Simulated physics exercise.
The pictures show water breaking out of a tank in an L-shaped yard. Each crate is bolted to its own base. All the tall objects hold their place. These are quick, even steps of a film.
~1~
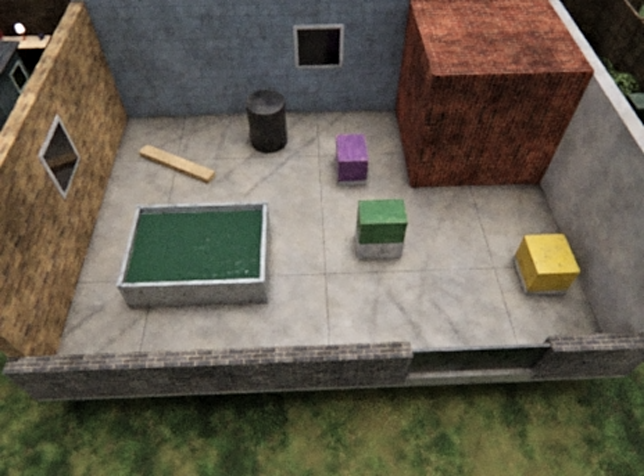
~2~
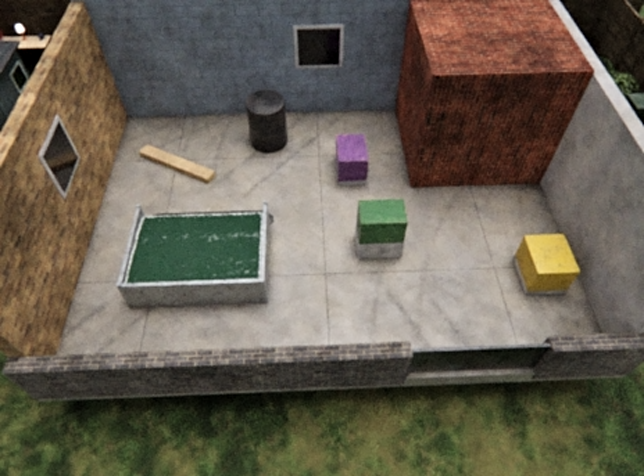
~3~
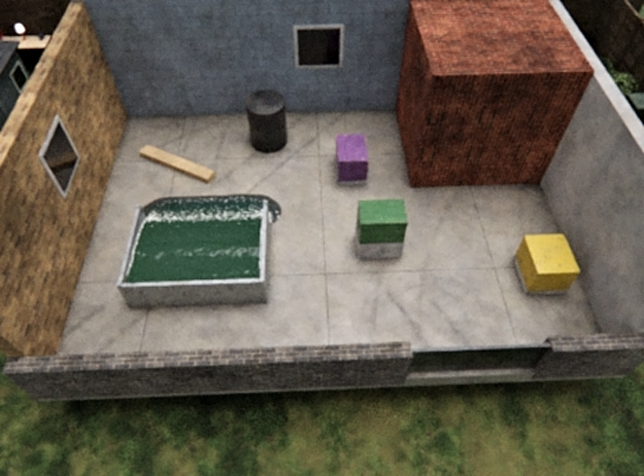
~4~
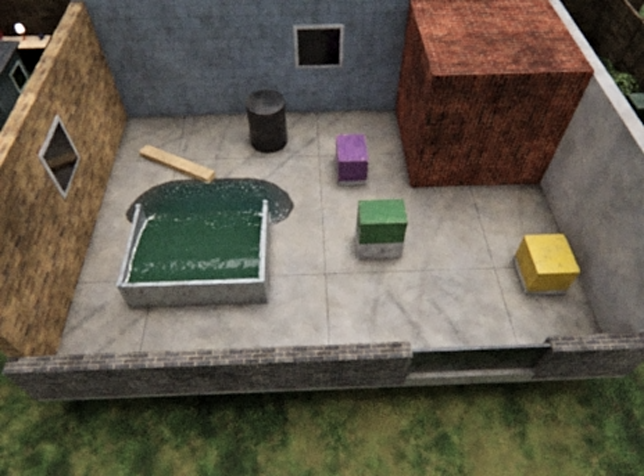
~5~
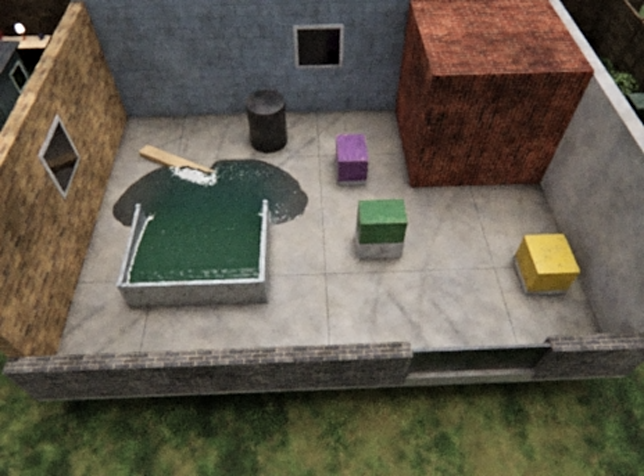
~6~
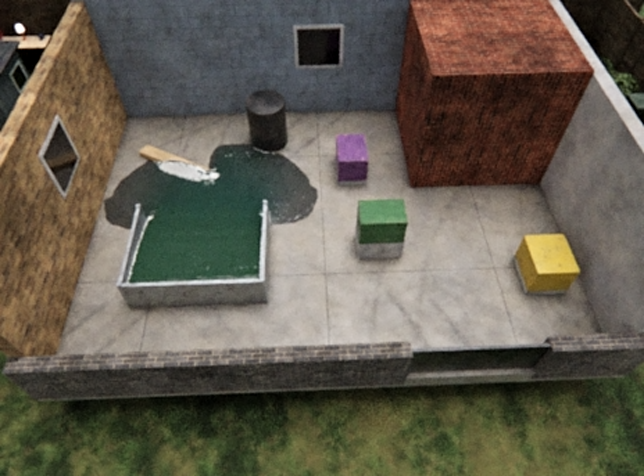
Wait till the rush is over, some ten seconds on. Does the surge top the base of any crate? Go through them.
The green crate keeps dry; the purple crate is soaked; the yellow crate keeps dry.
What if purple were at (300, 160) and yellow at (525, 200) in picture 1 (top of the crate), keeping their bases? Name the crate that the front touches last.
Last comes the yellow-painted one.
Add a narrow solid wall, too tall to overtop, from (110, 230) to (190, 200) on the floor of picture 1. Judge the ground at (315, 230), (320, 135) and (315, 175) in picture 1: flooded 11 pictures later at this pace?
As listed: Free of water, under water, flooded.
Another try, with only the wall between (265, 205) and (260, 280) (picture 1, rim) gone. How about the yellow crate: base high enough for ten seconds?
My reading: Yellow takes water.
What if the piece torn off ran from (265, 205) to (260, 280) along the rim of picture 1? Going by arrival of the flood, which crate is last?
I say the yellow one.
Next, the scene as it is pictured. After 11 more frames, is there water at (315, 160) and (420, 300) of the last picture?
One after the other: Wet, free of water.
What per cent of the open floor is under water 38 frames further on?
Roughly 65 per cent.
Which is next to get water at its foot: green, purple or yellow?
That is the purple crate.
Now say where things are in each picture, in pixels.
The first picture shows the tank at (198, 244) is whole and still.
In the second picture, the front is at a hidden place, out from the gap on the tank's far side.
In the third picture, water pours out on the tank's far side and has run to a hidden place.
In the fourth picture, the front is at (283, 196), out from the gap on the tank's far side.
In the fifth picture, the front is at (292, 182), out from the gap on the tank's far side.
In the sixth picture, water pours out on the tank's far side and has run to (253, 147).
A moment on, water covers 25 % of the floor; the green crate not reached, the purple crate water round its plinth, the yellow crate not reached.
Next, water covers 35 % of the floor; the green crate not reached, the purple crate water round its plinth, the yellow crate not reached.
Then, water covers 45 % of the floor; the green crate not reached, the purple crate water round its plinth, the yellow crate not reached.
Later, water covers 65 % of the floor; the green crate water round its plinth, the purple crate water round its plinth, the yellow crate not reached.
In the end, water covers 90 % of the floor; the green crate stayed above the water, the purple crate was topped, the yellow crate stayed above the water.
